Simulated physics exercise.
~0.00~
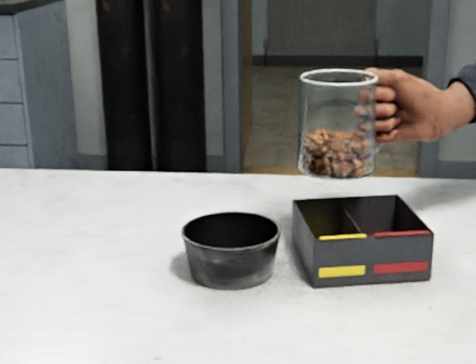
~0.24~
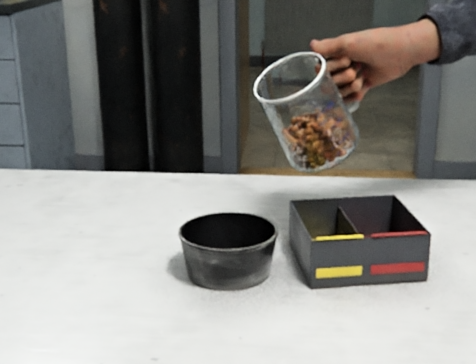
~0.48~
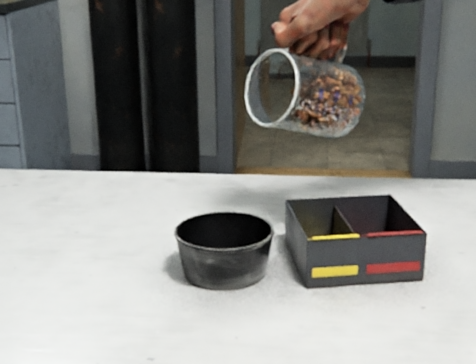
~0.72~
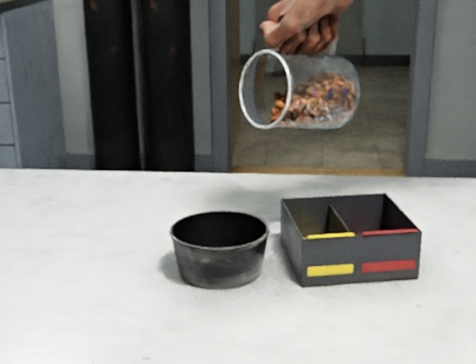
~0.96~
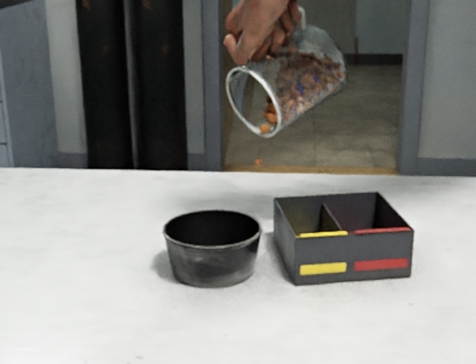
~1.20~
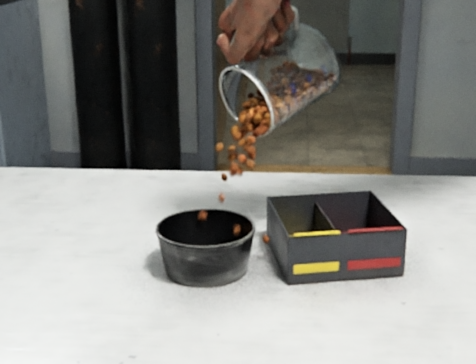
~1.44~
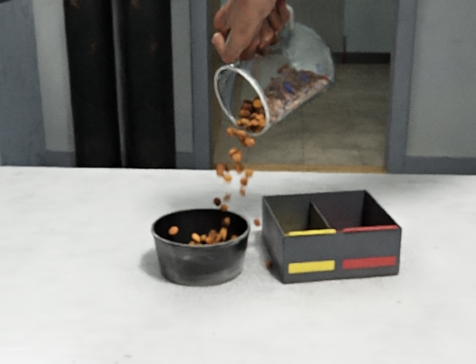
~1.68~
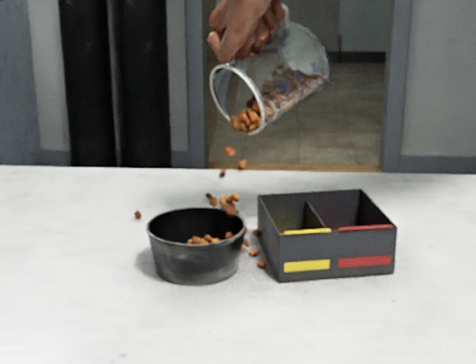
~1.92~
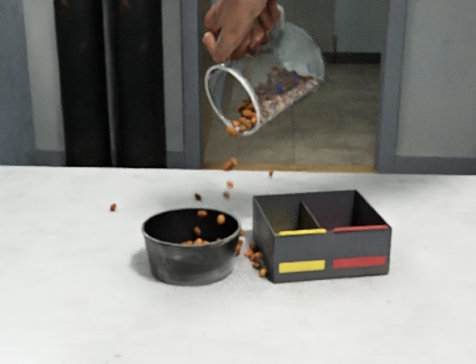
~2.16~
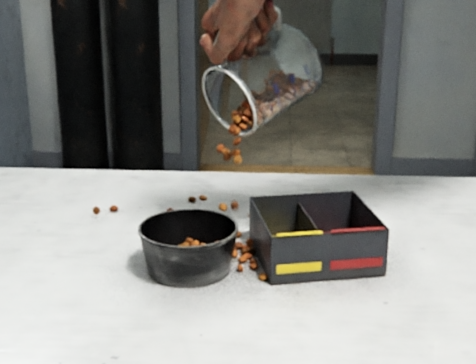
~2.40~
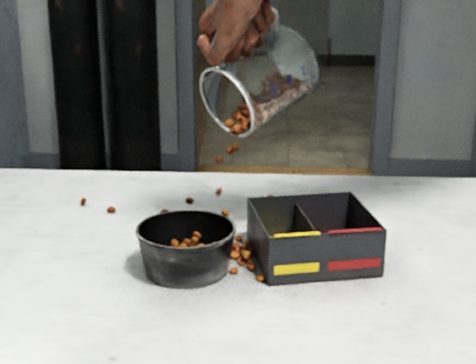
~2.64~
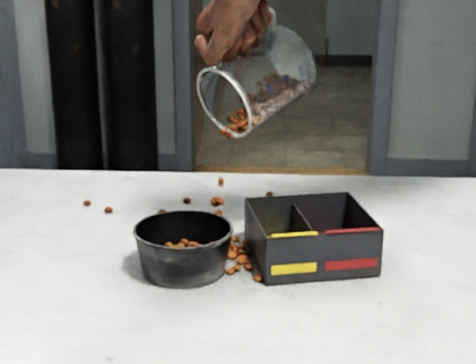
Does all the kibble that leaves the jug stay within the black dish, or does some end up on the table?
Some ends up on the table. The black dish catches a good share, but other pieces lie scattered around it, while the red and yellow sections get next to nothing.
